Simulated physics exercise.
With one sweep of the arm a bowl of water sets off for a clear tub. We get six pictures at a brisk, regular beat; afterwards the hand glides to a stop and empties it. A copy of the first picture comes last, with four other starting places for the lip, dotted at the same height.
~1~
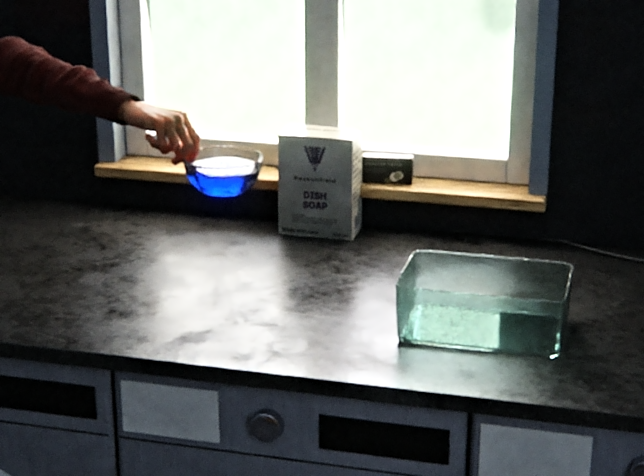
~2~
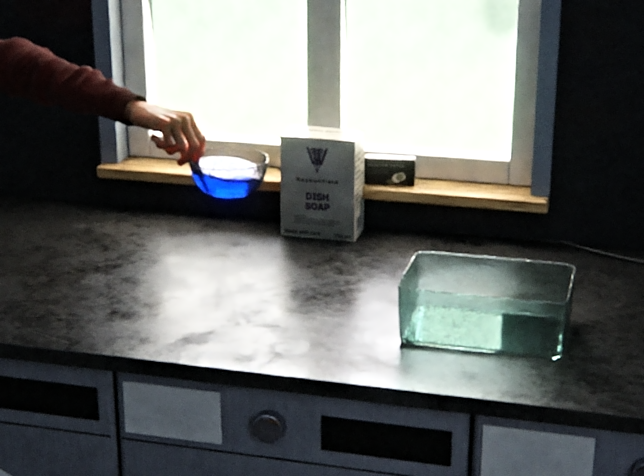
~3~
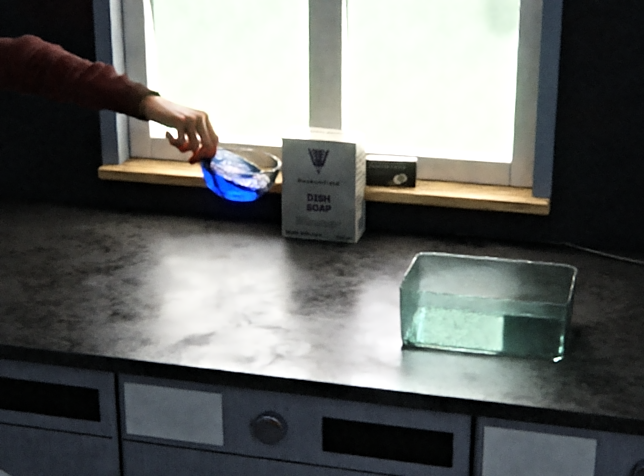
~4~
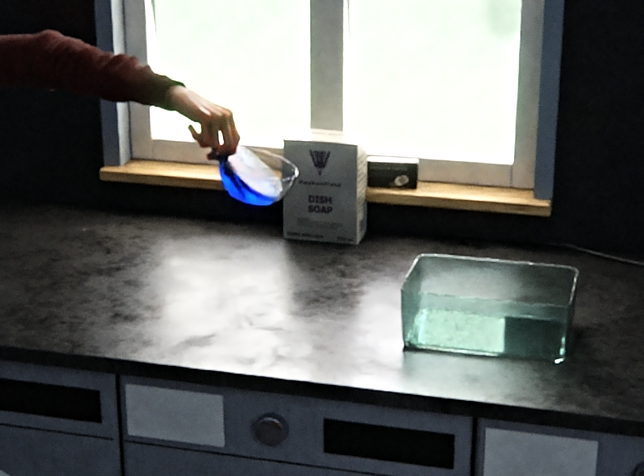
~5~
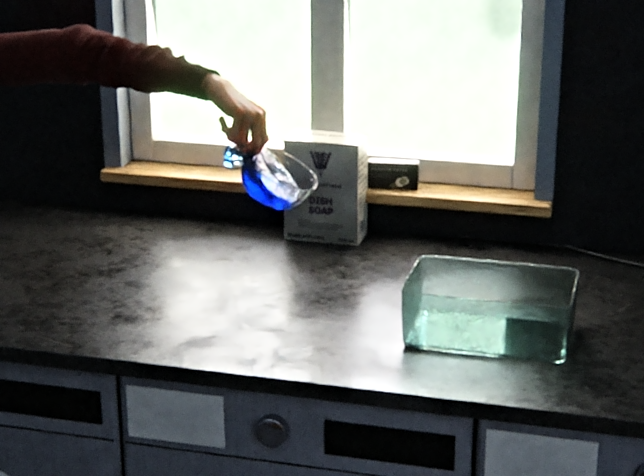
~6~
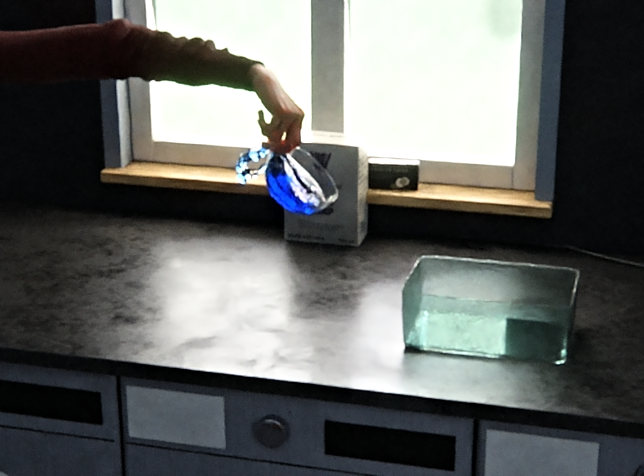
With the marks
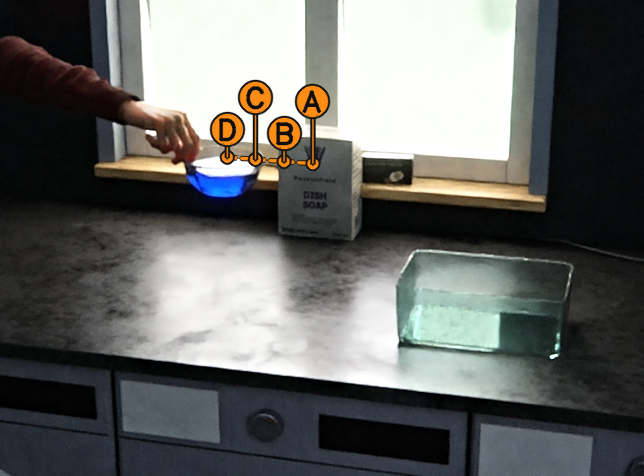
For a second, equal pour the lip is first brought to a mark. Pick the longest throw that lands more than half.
The answer is spot D.
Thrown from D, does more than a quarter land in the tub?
Yes, it does.
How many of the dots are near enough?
All of the four.
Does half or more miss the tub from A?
No, that is safe.
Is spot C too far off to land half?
No, not at all.
In orange, A at (312, 163); B at (284, 161); C at (255, 159); D at (227, 157).
With A, about 84 % lands in the tub, 14 % falls short and 3 % goes beside or beyond.
With B, about 64 % lands in the tub, 19 % falls short and 17 % goes beside or beyond.
With C, about 63 % lands in the tub, 14 % falls short and 23 % goes beside or beyond.
With D, about 64 % lands in the tub, 23 % falls short and 13 % goes beside or beyond.
